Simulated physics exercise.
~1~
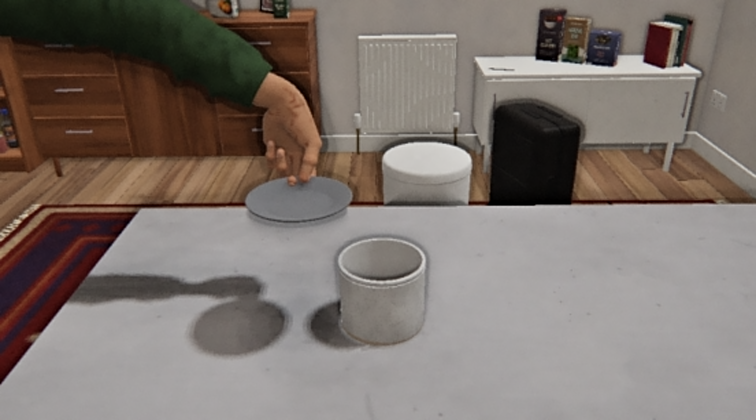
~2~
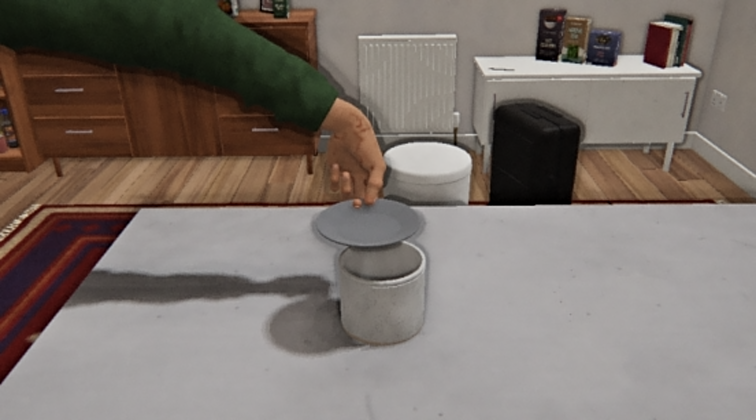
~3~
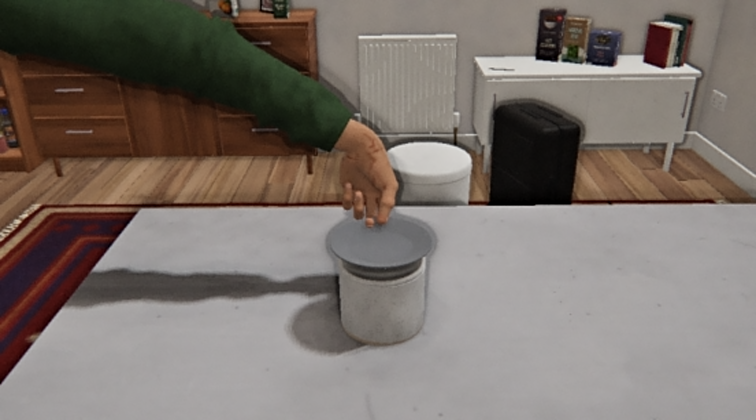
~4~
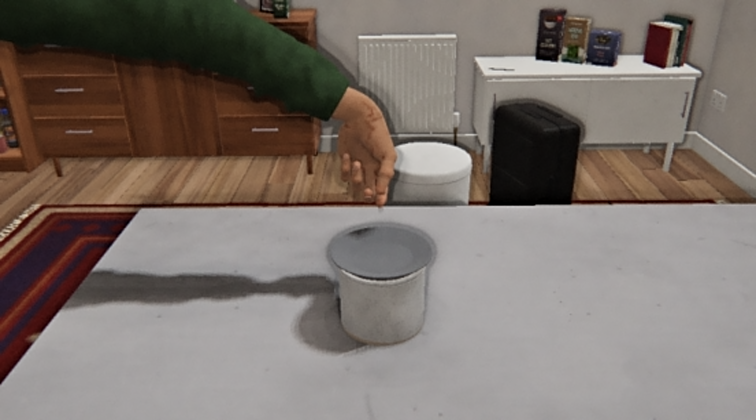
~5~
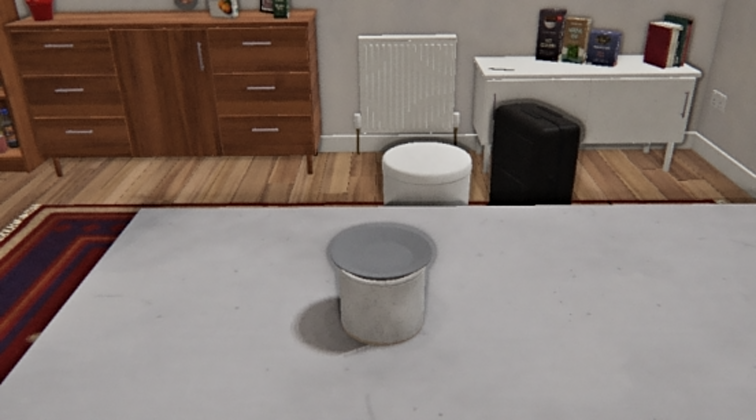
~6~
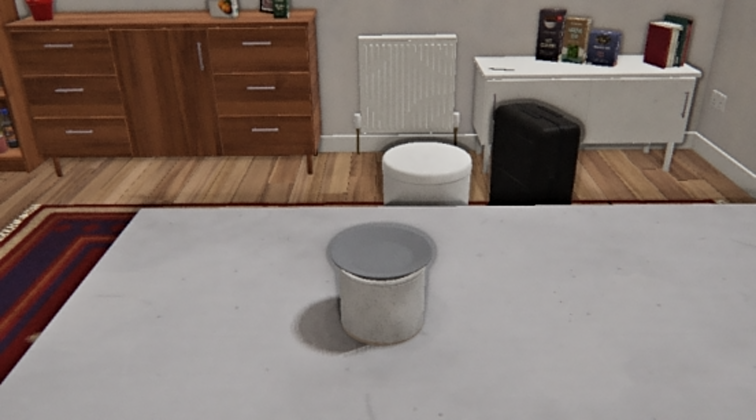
In this clip, a hand in a green sleeve moves a grey saucer right over an open, pale round container on a table, lowers it onto the rim and lets go. The arm withdraws from view, and the saucer stays resting on top like a lid.
